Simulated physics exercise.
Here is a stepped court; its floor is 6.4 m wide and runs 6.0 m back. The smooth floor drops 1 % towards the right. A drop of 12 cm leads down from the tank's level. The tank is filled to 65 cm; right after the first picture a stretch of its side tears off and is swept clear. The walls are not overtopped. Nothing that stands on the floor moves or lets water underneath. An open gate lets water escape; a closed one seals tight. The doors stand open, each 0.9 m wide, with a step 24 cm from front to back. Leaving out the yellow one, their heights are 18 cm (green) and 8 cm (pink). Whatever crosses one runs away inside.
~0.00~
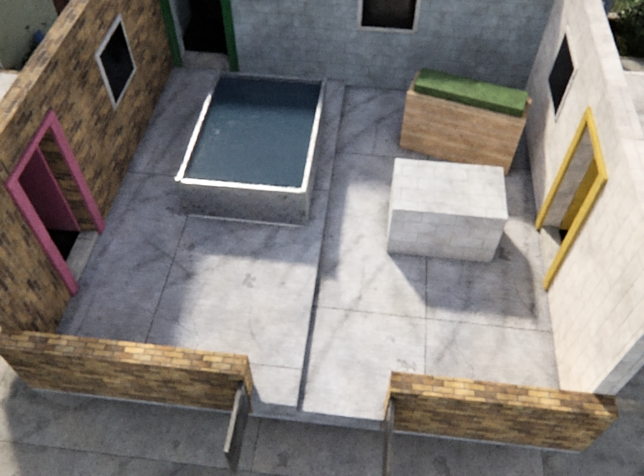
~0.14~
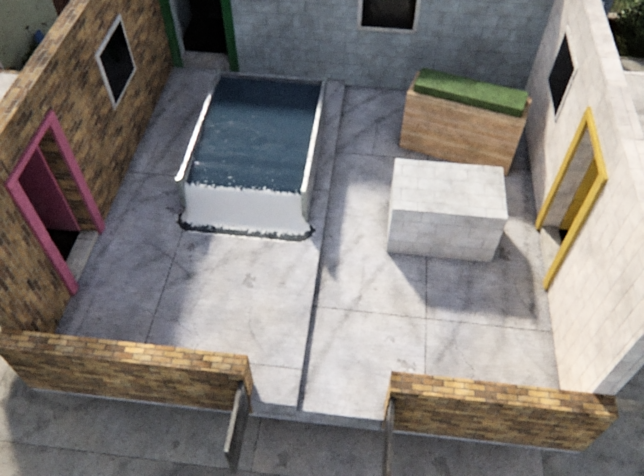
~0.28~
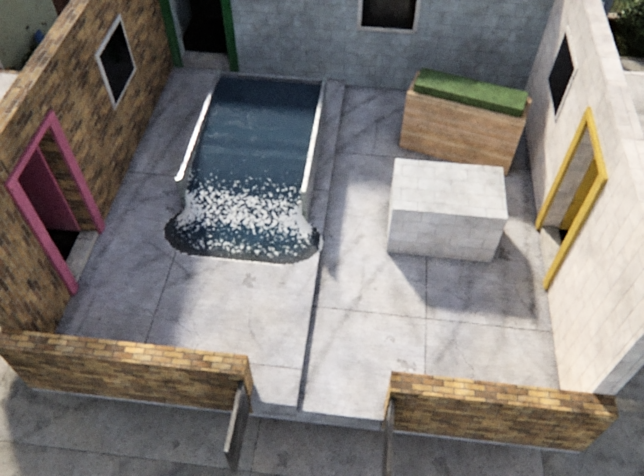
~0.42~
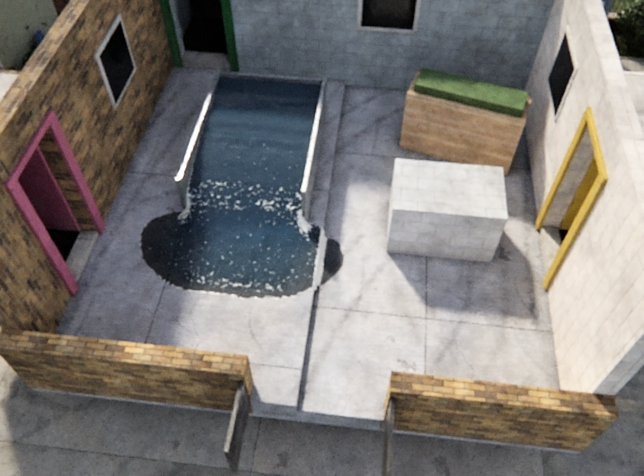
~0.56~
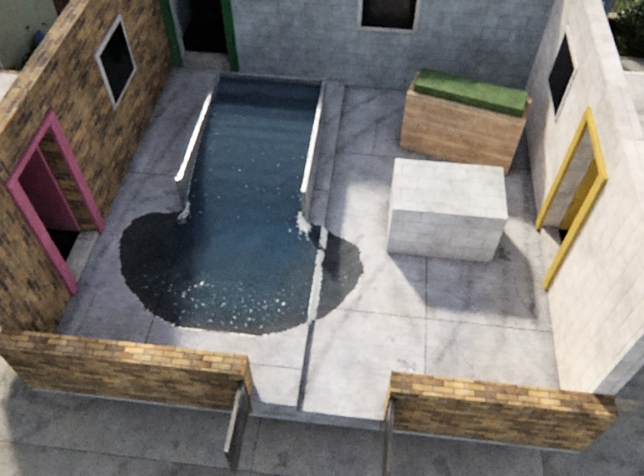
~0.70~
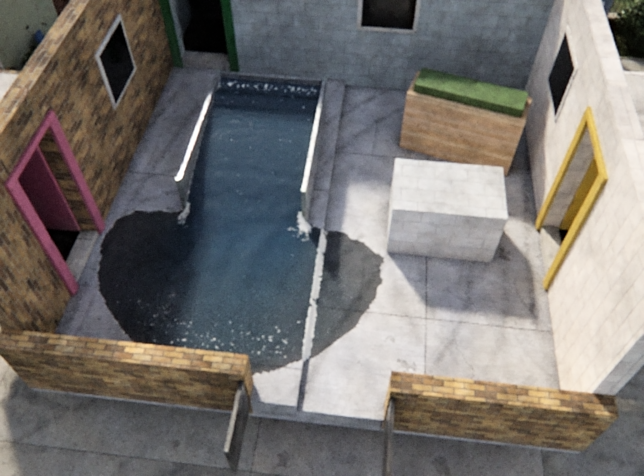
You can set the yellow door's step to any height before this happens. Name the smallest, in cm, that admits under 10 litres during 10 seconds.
At least 6 cm or so.
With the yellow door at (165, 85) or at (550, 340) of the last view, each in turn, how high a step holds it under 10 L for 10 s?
Roughly 11.5 and 14.5 cm.
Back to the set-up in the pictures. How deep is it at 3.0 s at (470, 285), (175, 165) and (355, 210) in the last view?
Roughly 0, 0 and 0 cm, in turn.
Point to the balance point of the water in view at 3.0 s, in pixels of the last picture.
Near (232, 260).
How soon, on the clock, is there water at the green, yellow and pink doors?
Arrival: Green 4.5 s, yellow 3.8 s, pink 0.9 s.
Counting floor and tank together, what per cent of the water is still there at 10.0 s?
Some 70 per cent remains.
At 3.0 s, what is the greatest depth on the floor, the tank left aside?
Up to some 32 cm.
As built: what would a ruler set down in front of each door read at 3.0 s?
In cm: Green 0, yellow 0, pink 17.
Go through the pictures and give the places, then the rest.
The first picture shows still water, 65 cm deep, in the tank at (257, 130); the yellow door at (565, 210) is dry.
In the second picture, the gap is at (245, 209), the front 0.3 m out at (187, 225); the back of the tank holds 65 cm.
In the third picture, the front is at (187, 249), 0.7 m from the gap at (245, 210); 1.2 m2 of floor is wet, 65 cm left at the back.
In the fourth picture, the gap is at (245, 211), the front 1.3 m out at (189, 286); the back of the tank holds 65 cm.
In the fifth picture, the gap is at (245, 211), the front 1.8 m out at (179, 320); the back of the tank holds 64 cm.
In the sixth picture, water pours out at (245, 212) and has run 2.4 m, to a hidden place; about 6 cm deep outside, 57 cm at the back; 2.7 m in a straight line remain to the yellow door at (565, 210).
After 1.4 s water covers 30 % of the floor, deepest (38 cm) near (191, 360); it has not reached the yellow door.
After 3.0 s water covers 40 % of the floor, deepest (32 cm) near (59, 359); it has not reached the yellow door.
After 10.0 s water covers 95 % of the floor, deepest (17 cm) near (518, 108); 8 cm at the yellow door, 0 litres in over its 14 cm step.
At the yellow door as built, the water arrived by 3.8 s and peaked near 9 cm at 9.0 s.
With a step of 4.5 cm, 20 litres would have come in within the 10 s; with 7.5 cm, 2 litres. So under 10 litres takes about 6 cm.
